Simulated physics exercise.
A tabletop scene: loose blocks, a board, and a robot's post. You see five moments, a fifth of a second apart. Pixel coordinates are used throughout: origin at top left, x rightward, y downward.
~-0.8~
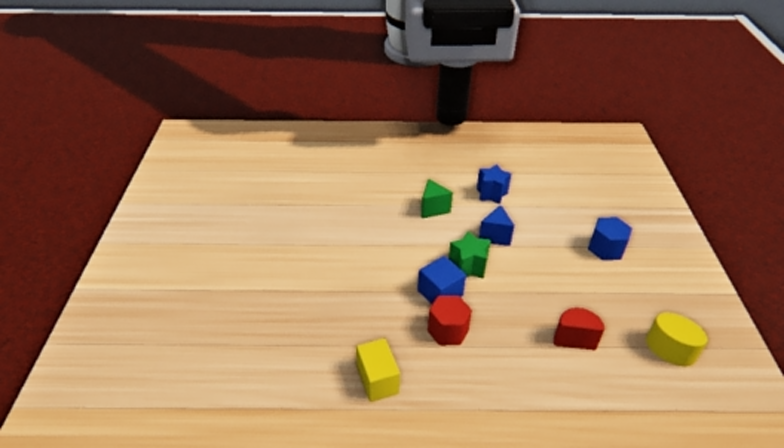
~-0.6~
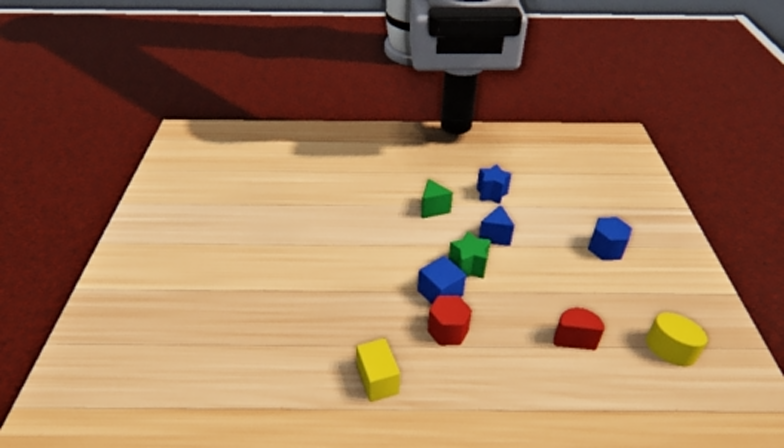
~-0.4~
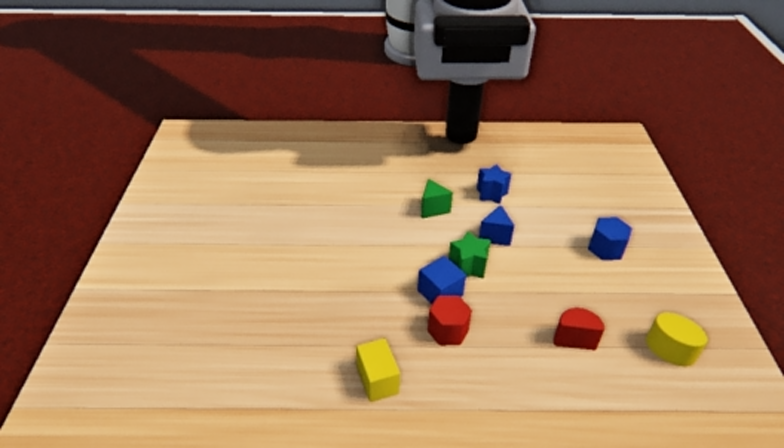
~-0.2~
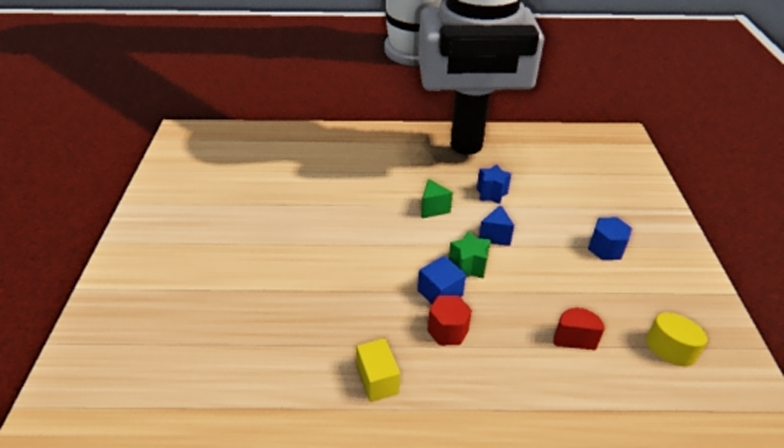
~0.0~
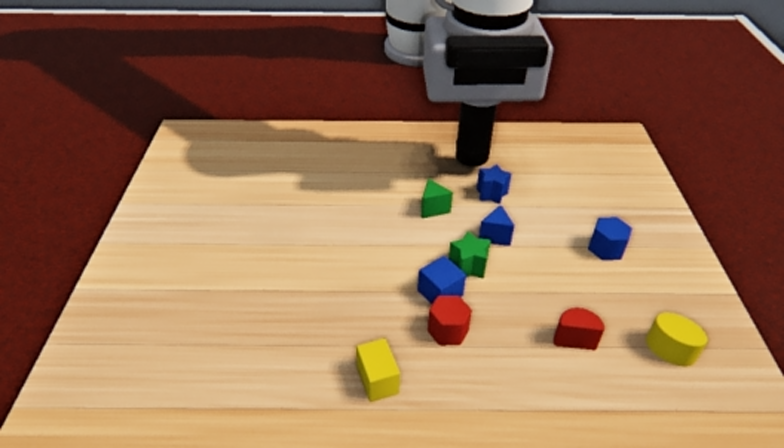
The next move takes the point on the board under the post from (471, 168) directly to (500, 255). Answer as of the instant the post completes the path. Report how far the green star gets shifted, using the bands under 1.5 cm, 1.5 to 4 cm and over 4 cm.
If I had to pick, the green star travels less than 1.5 cm here.
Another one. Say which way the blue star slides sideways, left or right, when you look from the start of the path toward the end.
Seen from start to end, it moves left.
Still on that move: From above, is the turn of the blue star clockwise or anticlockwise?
From above, counter-clockwise.
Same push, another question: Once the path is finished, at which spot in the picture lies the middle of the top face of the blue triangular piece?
That would be at about pixel (514, 256).
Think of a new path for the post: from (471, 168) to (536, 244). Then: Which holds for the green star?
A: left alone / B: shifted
Letter A.
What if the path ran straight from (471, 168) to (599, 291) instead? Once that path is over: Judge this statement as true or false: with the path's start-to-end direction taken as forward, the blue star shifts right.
The claim holds.
The first path, step by step. One third of the way, post at (481, 185); blue star at (507, 188), turned 20° anticlockwise.
Two thirds of the way, post at (491, 213); blue star at (526, 205), turned 60° anticlockwise; blue triangular piece at (502, 222), turned 30° clockwise.
At the end, post at (502, 245); green star still; blue star at (528, 207), turned 85° anticlockwise; blue triangular piece at (514, 256), turned 45° clockwise.
